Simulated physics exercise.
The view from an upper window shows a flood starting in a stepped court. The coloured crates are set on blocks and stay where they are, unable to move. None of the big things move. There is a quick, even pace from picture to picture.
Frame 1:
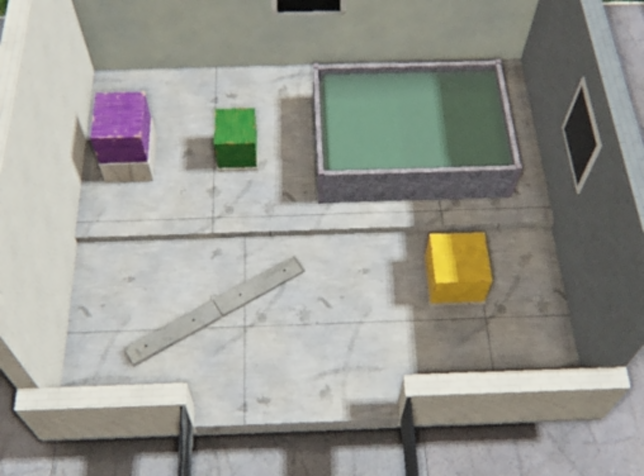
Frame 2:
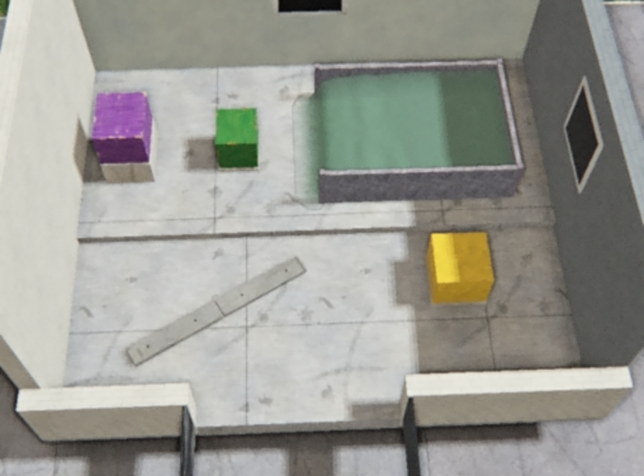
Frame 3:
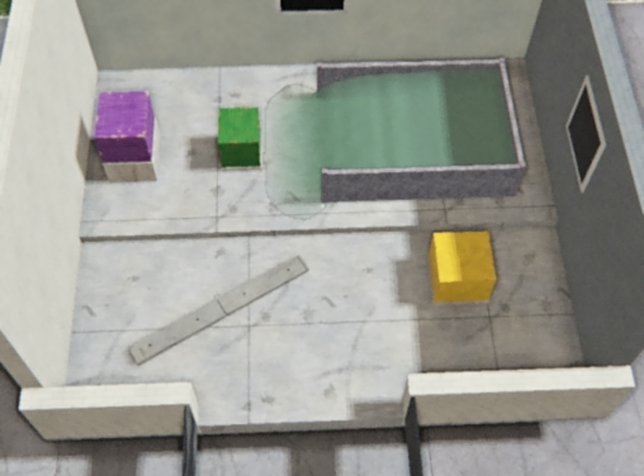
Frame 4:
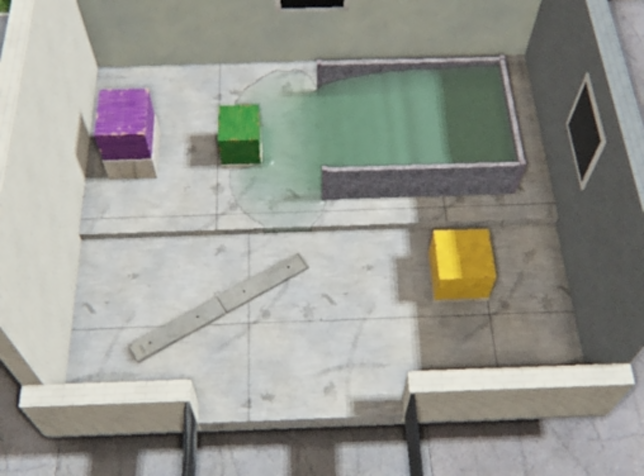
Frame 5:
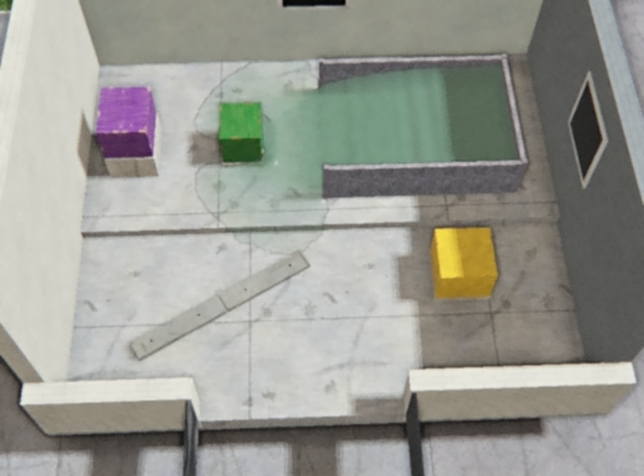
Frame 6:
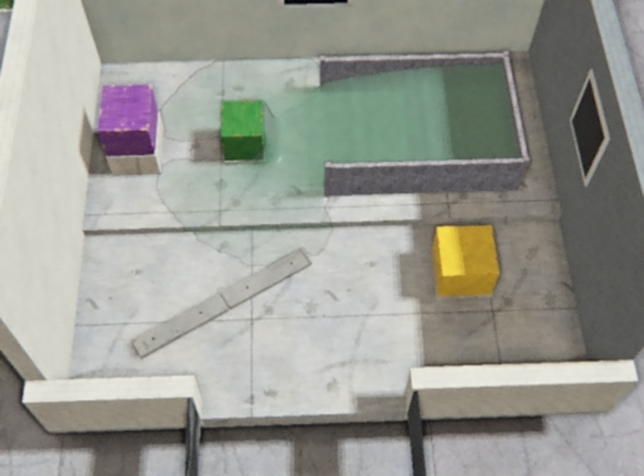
In this clip, greenish water sits in a walled tank in a stepped court, then pours out through its open left side, spreading across the pale floor around a green block and over the step toward a flat grey plank.
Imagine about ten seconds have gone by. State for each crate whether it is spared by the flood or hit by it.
In the end the purple crate stays above the water; the green crate is not above the water; the yellow crate is not above the water.
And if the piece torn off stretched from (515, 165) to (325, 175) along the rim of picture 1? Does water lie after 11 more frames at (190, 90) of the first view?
My call for that point is parched.
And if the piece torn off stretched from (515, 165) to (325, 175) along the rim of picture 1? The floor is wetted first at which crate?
Answer: The one in yellow.
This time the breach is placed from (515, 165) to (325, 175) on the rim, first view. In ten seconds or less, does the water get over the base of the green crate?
As far as I can tell, the green crate stays clear.
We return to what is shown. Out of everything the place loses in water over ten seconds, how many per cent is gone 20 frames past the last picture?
My figure: 5 percent.
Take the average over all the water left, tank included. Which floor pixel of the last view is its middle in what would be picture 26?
That puts it at around (236, 180).
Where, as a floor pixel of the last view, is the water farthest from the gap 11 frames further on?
I'd point to (67, 403).
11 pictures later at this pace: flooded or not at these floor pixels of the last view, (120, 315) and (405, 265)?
The first place is inundated and the second is spared.
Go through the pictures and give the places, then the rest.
Still water in the tank at (413, 119), in the first picture.
Water pours out at (322, 140) and has run to (318, 206), in the second picture.
Water pours out at (324, 140) and has run to (288, 210), in the third picture.
Water pours out at (324, 138) and has run to (284, 227), in the fourth picture.
The front is at (212, 204), out from the gap at (325, 136), in the fifth picture.
The front is at (165, 117), out from the gap at (327, 135), in the sixth picture.
A moment on, water covers 35 % of the floor; the purple crate water round its plinth, the green crate water round its plinth, the yellow crate not reached.
Next, water covers 50 % of the floor; the purple crate water round its plinth, the green crate water round its plinth, the yellow crate not reached.
Then, water covers 60 % of the floor; the purple crate water round its plinth, the green crate water round its plinth, the yellow crate not reached.
Later, water covers 90 % of the floor; the purple crate water round its plinth, the green crate water round its plinth, the yellow crate water round its plinth.
In the end, water covers 95 % of the floor; the purple crate stayed above the water, the green crate was topped, the yellow crate was topped.
